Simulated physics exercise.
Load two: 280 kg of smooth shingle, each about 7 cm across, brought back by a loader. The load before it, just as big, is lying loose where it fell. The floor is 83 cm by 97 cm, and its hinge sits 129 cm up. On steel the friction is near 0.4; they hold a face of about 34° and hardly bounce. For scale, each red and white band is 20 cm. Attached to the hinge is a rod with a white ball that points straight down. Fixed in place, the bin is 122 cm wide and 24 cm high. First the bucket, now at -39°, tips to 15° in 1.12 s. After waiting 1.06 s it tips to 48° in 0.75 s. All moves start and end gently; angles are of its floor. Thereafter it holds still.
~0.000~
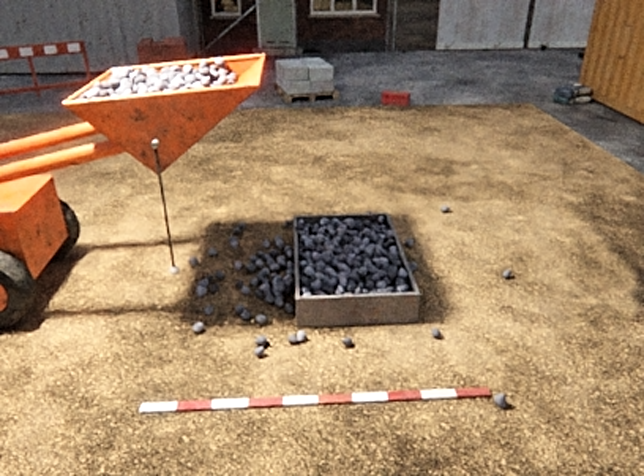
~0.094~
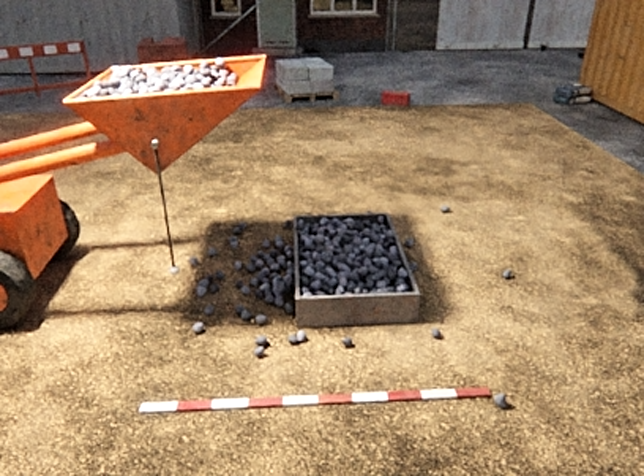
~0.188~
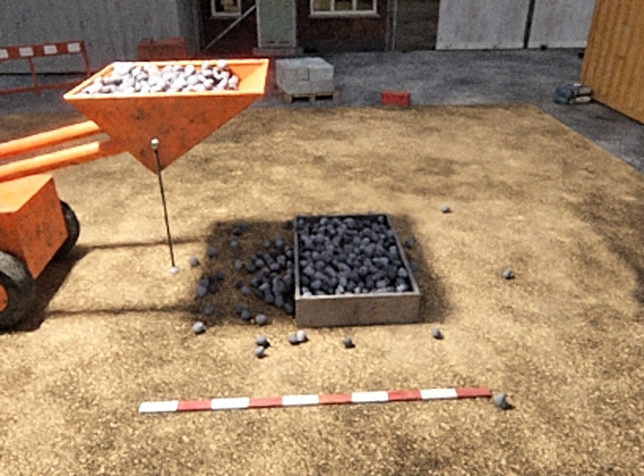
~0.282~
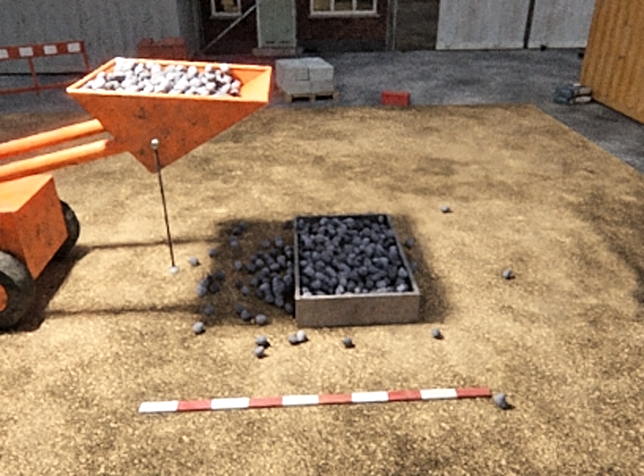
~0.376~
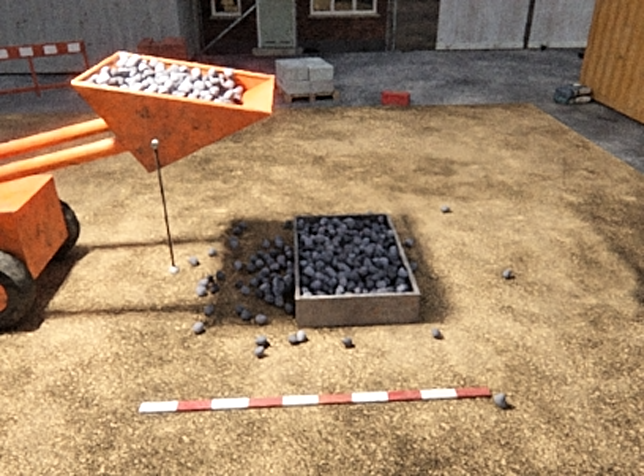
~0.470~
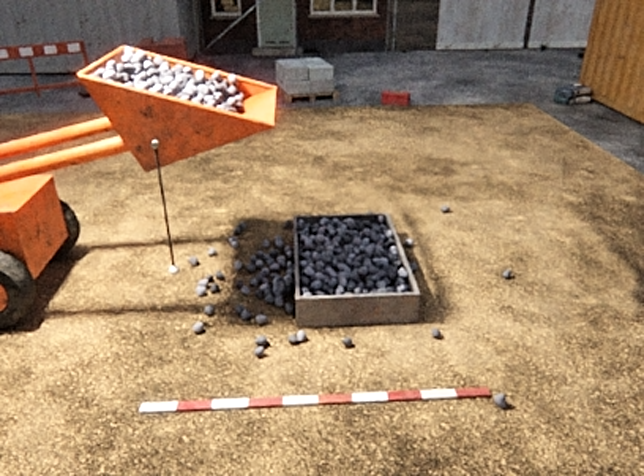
An orange loader's raised bucket, heaped with pale grey stones, tilts slowly forward to the right while the machine stays in place, and its load shifts slightly; dark stones lie still in and around a low bin on sandy ground.
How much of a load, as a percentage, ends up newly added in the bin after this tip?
51 %.
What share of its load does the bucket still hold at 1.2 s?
Estimate: 95 % remaining inside, roughly.
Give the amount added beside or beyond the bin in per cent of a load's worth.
Roughly 5 in a hundred, I'd estimate.
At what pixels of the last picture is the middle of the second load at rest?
(309, 256).
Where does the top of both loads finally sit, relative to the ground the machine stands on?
42 cm above.
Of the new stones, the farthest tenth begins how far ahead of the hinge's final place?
About 130 cm.
After 0.8 s the floor is at 7°; in per cent of one load, 100 in the bucket, 10 short of the bin, 88 in the bin, 2 beside or beyond the bin; the foremost stones are at (434, 271).
After 1.2 s the floor is at 15°; in per cent of one load, 97 in the bucket, 14 short of the bin, 88 in the bin, 2 beside or beyond the bin; the foremost stones are at (434, 271).
After 3.4 s the floor is at 48°; in per cent of one load, 0 in the bucket, 54 short of the bin, 139 in the bin, 7 beside or beyond the bin; the foremost stones are at (448, 291).
After 5.8 s the floor is at 48°; in per cent of one load, 0 in the bucket, 54 short of the bin, 139 in the bin, 7 beside or beyond the bin; the foremost stones are at (448, 291). Net gain in the bin, 51.
